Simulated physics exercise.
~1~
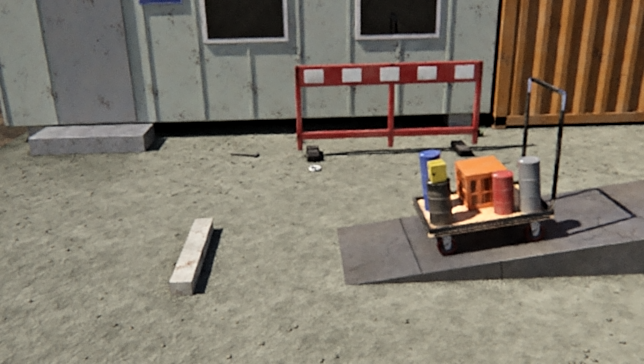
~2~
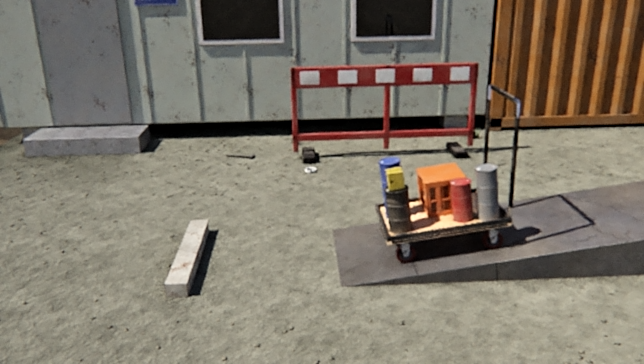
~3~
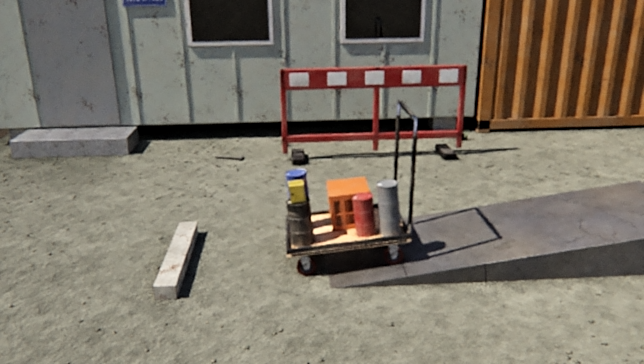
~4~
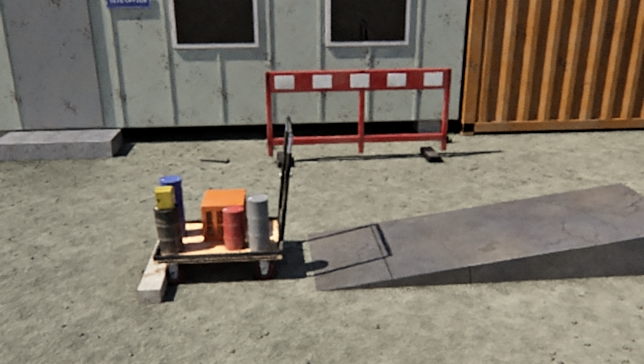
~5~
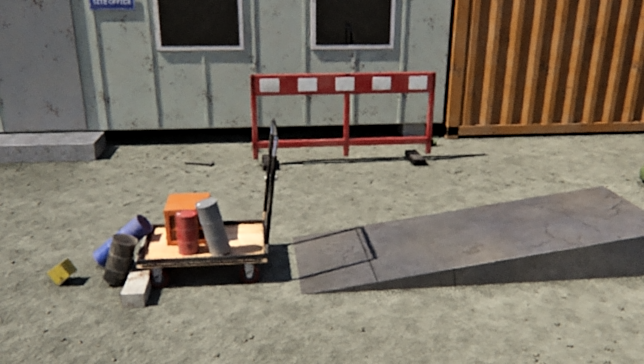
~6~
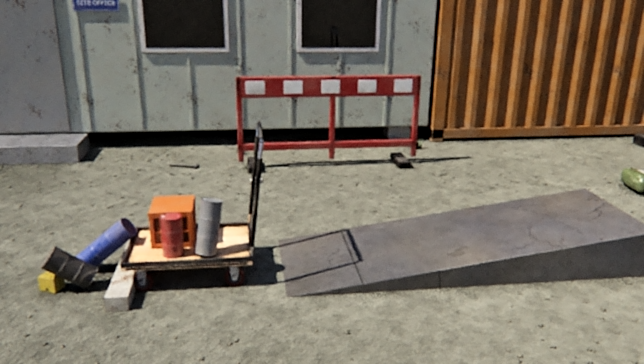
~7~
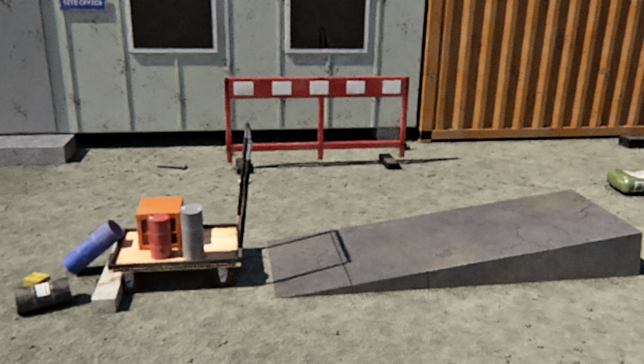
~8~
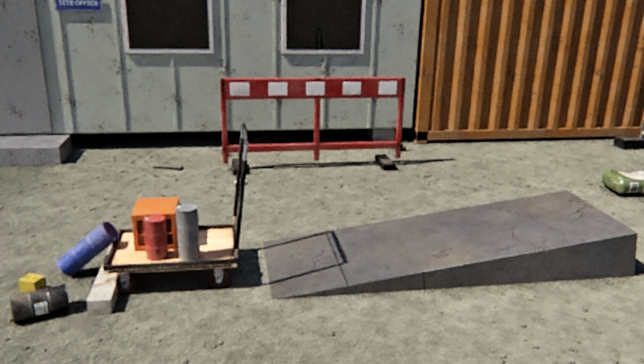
A flat trolley loaded with colored canisters, a yellow block and an orange crate rolled left down a ramp and stopped abruptly at a kerb, pitching the yellow block, blue canister and black canister onto the ground while the rest stayed aboard.
